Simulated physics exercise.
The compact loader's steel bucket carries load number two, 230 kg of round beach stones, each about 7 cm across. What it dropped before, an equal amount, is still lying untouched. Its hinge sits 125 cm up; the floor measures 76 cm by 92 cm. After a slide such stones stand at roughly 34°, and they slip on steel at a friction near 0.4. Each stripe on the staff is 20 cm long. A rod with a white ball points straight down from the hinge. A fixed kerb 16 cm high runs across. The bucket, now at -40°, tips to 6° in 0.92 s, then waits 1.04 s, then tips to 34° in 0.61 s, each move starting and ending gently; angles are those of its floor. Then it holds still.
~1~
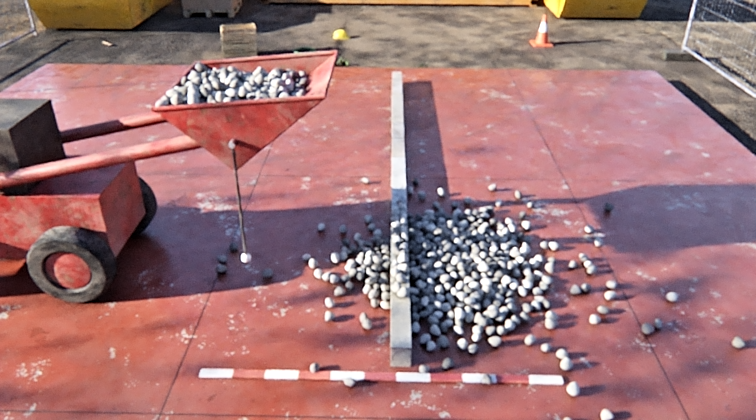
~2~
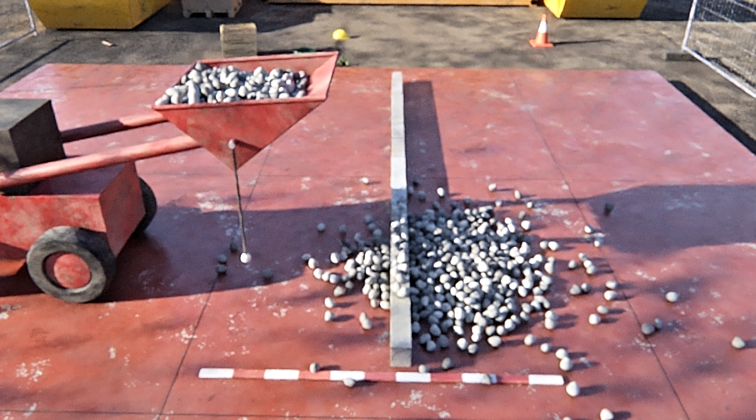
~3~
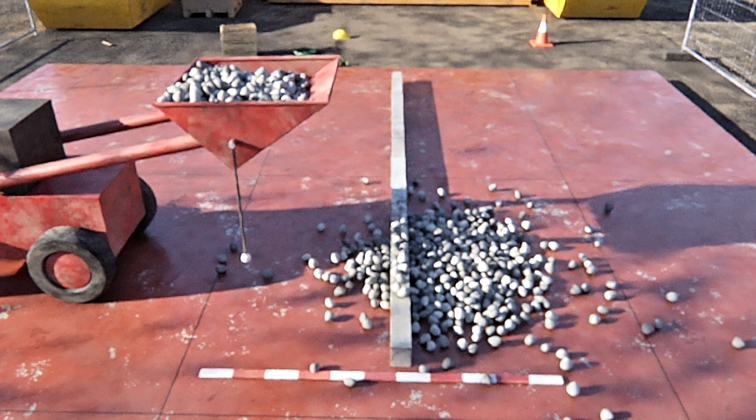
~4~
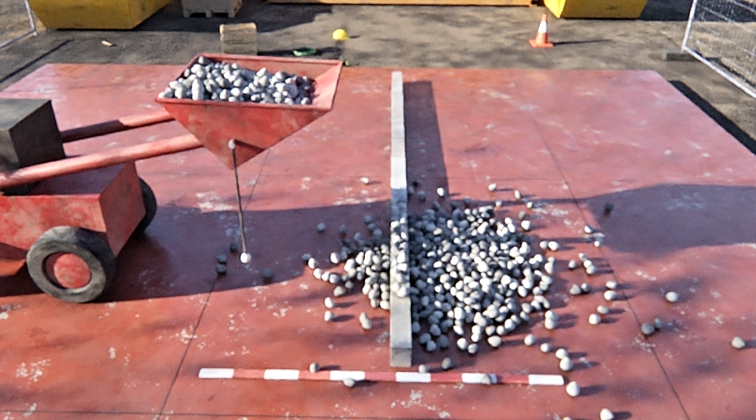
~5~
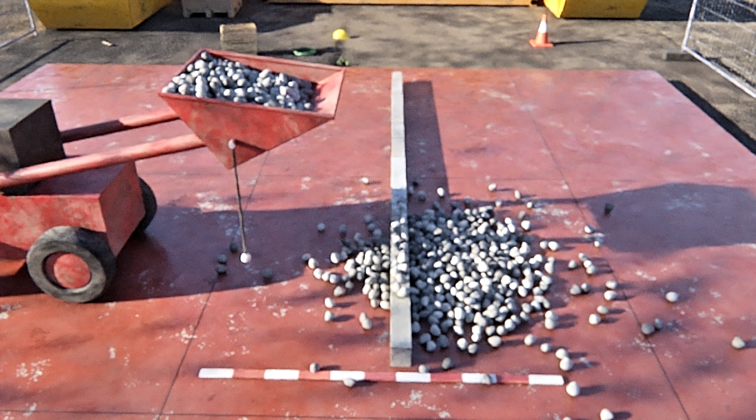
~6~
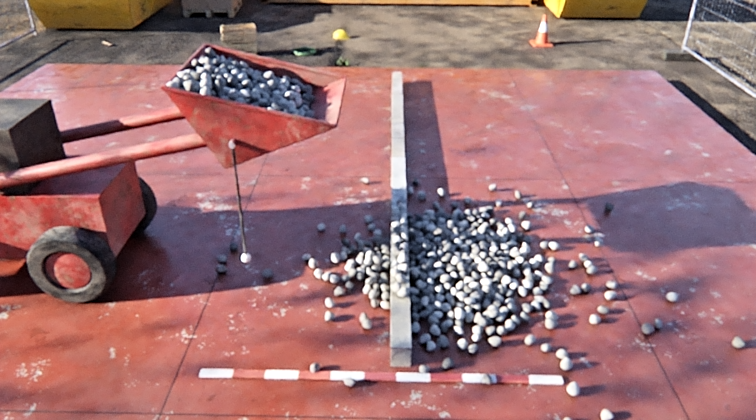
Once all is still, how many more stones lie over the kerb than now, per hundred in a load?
Close to 15 parts in a hundred.
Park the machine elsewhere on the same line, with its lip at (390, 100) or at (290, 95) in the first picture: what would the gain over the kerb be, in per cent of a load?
First some 90, then 0 per cent.
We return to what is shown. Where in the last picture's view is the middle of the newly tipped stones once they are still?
Near (369, 257).
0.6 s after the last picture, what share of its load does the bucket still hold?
Roughly 100 per cent is still inside.
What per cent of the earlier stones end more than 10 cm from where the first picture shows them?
Roughly 5 per cent of them.
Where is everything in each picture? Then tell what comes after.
In the first picture, the bucket is at -40°, its lip at (325, 97); the top of the load is at (229, 78). The earlier load is highest near (401, 257), 20 cm above ground level, 18 % on this side of the kerb, 83 % over the kerb.
In the second picture, the bucket is at -39°, its lip at (326, 98); the top of the load is at (220, 76).
In the third picture, lip at (328, 103), floor tilted -36°, highest stones at (206, 74).
In the fourth picture, lip at (331, 109), floor tilted -33°, highest stones at (206, 71).
In the fifth picture, lip at (334, 117), floor tilted -28°, highest stones at (206, 68).
In the sixth picture, the bucket is at -22°, its lip at (336, 127); the top of the load is at (208, 63).
Then, 0.3 s after the last picture the floor is at -1°; in per cent of one load, 100 in the bucket, 18 on this side of the kerb, 83 over the kerb; the foremost stones are at (637, 277).
Then, 0.6 s after the last picture the floor is at 6°; in per cent of one load, 100 in the bucket, 18 on this side of the kerb, 83 over the kerb; the foremost stones are at (637, 277).
Then, 2.6 s after the last picture the floor is at 34°; in per cent of one load, 8 in the bucket, 105 on this side of the kerb, 87 over the kerb; the foremost stones are at (637, 277).
Then, 5.0 s after the last picture the floor is at 34°; in per cent of one load, 0 in the bucket, 103 on this side of the kerb, 97 over the kerb; the foremost stones are at (637, 277). Net gain over the kerb, 15.
